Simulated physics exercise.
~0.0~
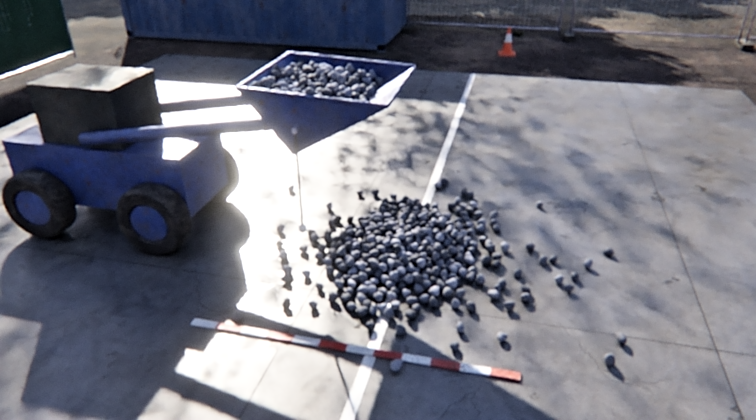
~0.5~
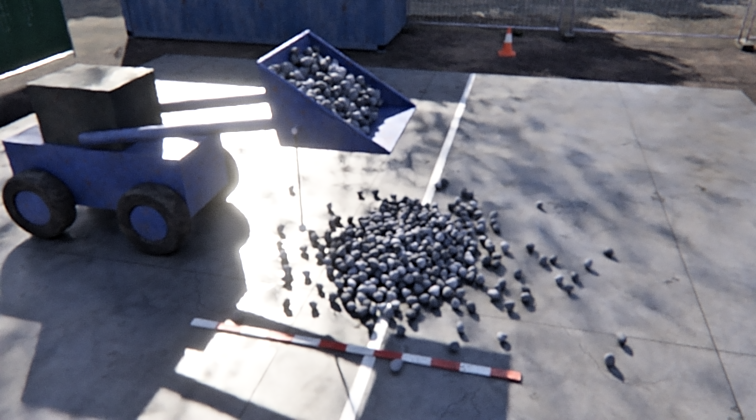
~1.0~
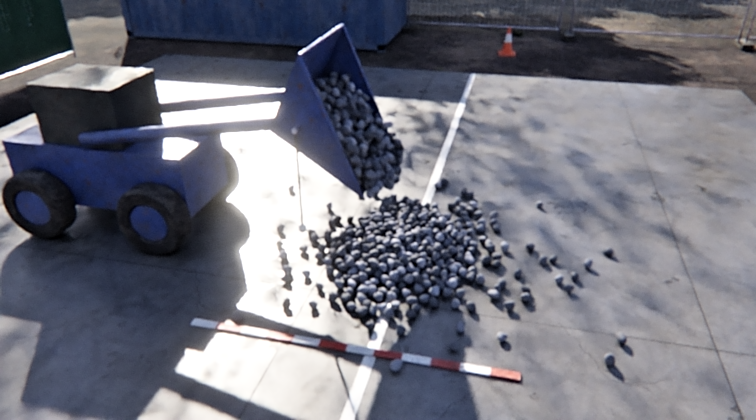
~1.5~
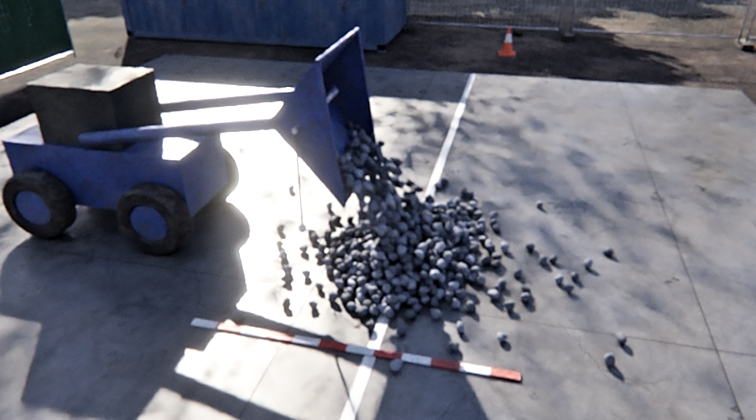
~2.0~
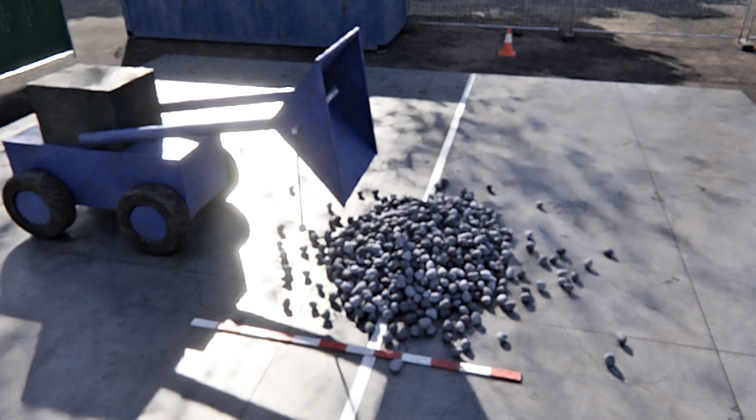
A blue loader tips its bucket and pours dark stones onto the pile, ending empty.
